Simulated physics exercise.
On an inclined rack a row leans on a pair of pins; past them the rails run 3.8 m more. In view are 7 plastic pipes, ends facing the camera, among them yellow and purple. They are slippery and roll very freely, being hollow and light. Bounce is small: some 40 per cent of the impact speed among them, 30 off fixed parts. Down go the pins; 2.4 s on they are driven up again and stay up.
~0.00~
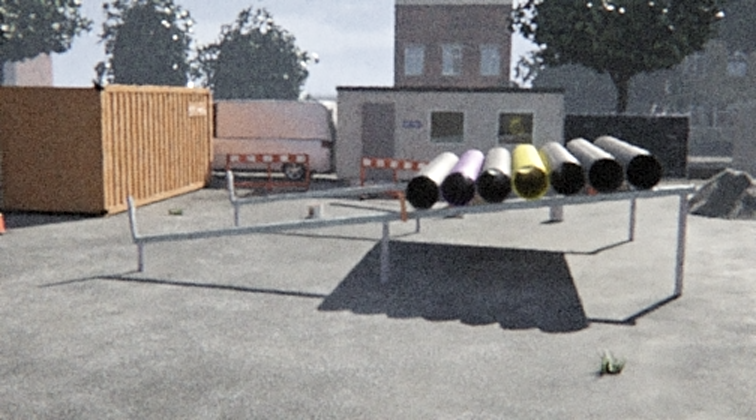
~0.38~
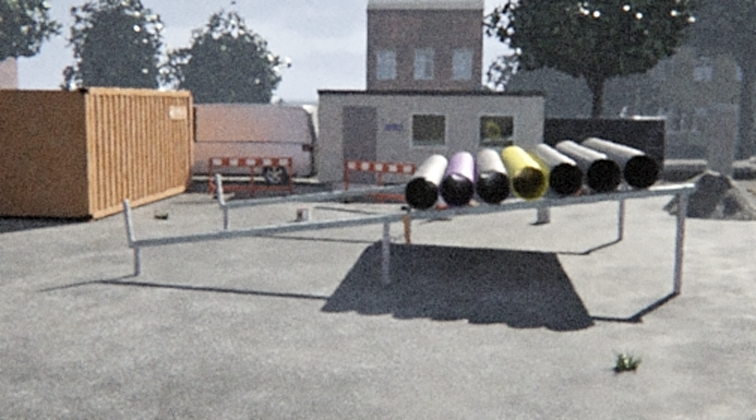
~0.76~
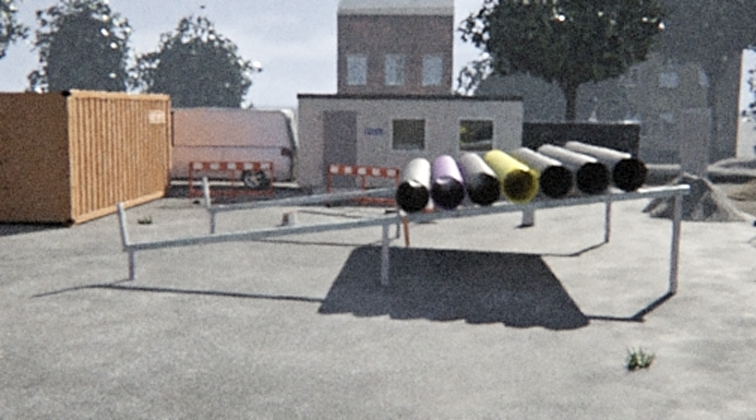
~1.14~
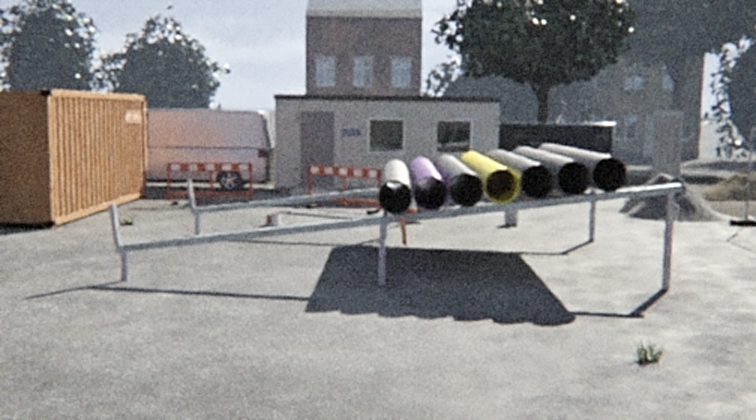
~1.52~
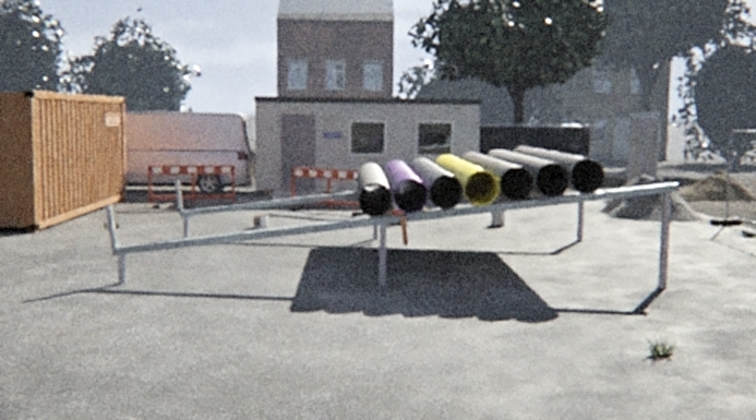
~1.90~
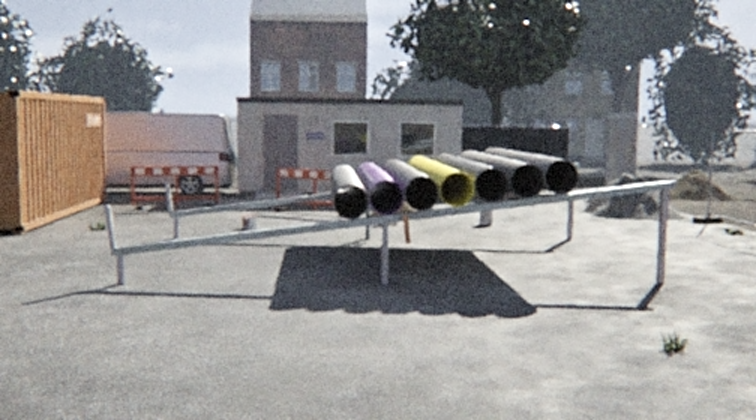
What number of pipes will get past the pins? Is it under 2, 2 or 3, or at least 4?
That makes at least 4 of the 7.
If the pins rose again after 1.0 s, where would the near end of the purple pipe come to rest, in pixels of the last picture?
Near (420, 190).
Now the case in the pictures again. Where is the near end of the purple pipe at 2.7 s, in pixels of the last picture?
Around (311, 207).
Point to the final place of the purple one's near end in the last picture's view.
At about (167, 224).
By 2.3 s, yellow is on the rails, 25 cm above the pins, rolling left; purple is on the rails, 65 cm below the pins, rolling left; 3 through so far.
By 2.7 s, yellow is in the air, 25 cm below the pins, rolling left; purple is on the rails, 120 cm below the pins, rolling left; 4 through so far.
Finally (4.3 s), yellow is on the rails, 215 cm below the pins; purple is on the rails, 305 cm below the pins; 4 through so far.
